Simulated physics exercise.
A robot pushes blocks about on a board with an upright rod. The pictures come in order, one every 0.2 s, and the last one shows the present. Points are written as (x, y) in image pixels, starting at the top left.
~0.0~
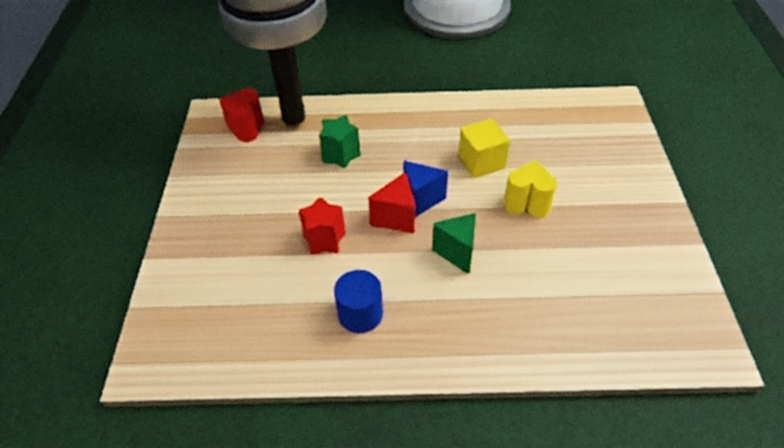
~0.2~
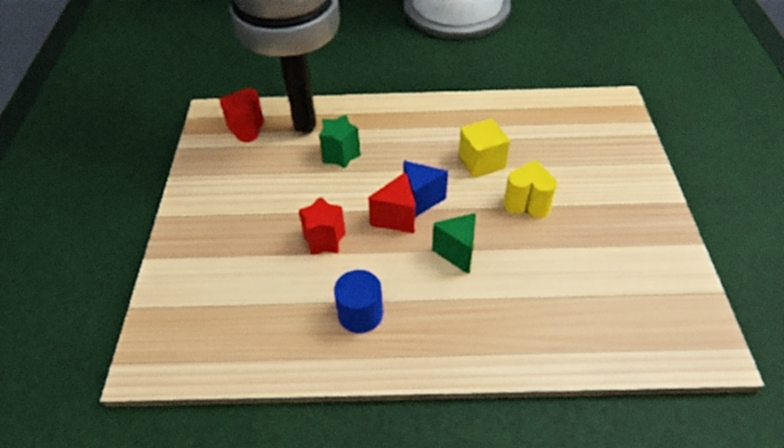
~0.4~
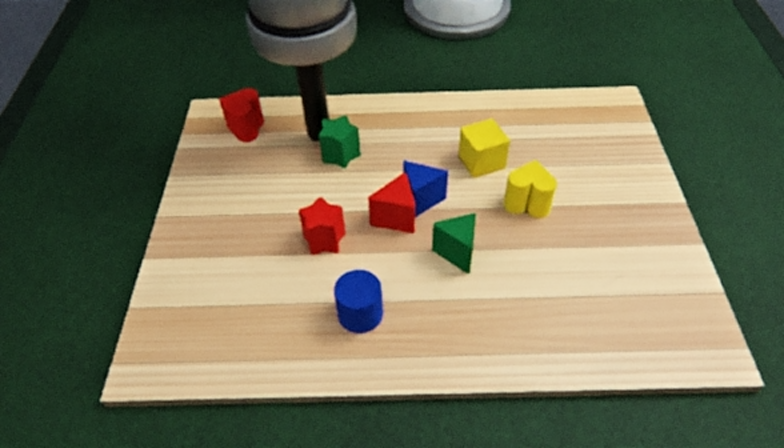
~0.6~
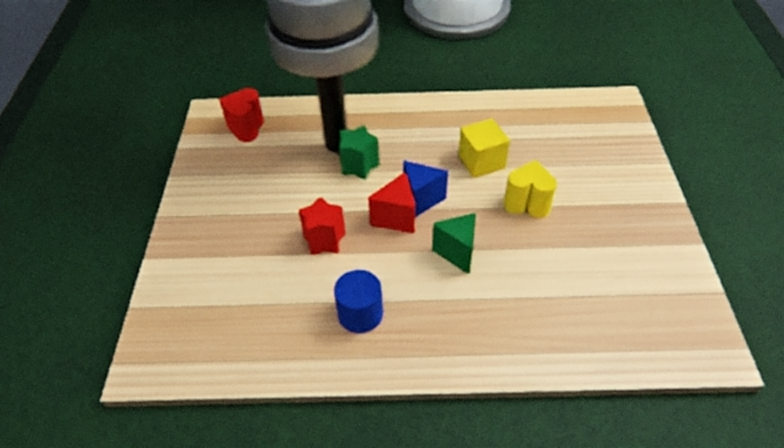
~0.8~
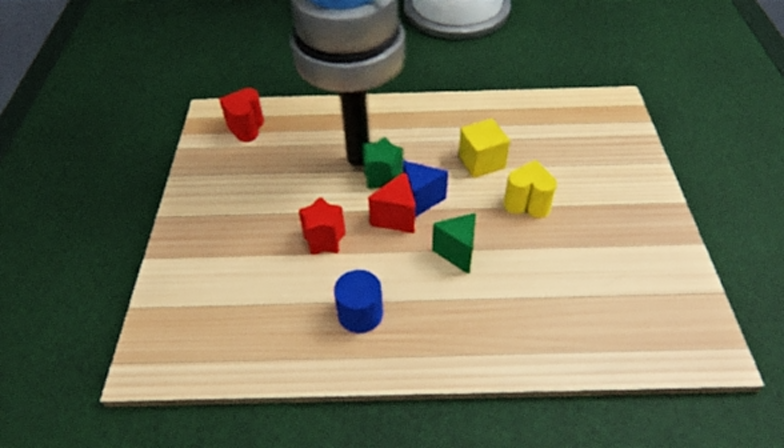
A dark upright rod on a robot moved right across the wooden board to the green star block, then pushed it right and slightly toward the viewer, close to the red and blue triangles.
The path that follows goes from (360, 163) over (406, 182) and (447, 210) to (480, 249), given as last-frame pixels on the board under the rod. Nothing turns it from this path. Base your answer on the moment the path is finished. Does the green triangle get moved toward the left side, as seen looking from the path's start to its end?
Short answer: No.
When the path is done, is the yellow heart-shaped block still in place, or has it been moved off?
Answer: Unmoved.
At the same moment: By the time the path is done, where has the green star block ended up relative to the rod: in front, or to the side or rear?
It stays on the rod's front.
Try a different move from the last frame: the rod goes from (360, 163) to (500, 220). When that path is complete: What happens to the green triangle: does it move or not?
The green triangle changes place.
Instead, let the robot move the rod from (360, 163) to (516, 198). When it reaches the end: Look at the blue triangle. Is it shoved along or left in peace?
At the end of the path, the blue triangle has moved off its old spot.
What follows on the original path. One third of the way, rod at (407, 177); green star block at (423, 172); red triangle at (400, 197), turned 35° clockwise; blue triangle at (451, 191), turned 25° clockwise.
Two thirds of the way, rod at (448, 206); green star block at (466, 203); red triangle at (406, 203), turned 75° clockwise; blue triangle at (494, 224), turned 55° clockwise; green triangle at (471, 243), turned 40° clockwise.
At the end, rod at (481, 244); green star block at (503, 244); red triangle at (406, 203), turned 75° clockwise; blue triangle at (538, 261), turned 35° clockwise; green triangle at (475, 265), turned 70° clockwise; yellow heart-shaped block not moved.
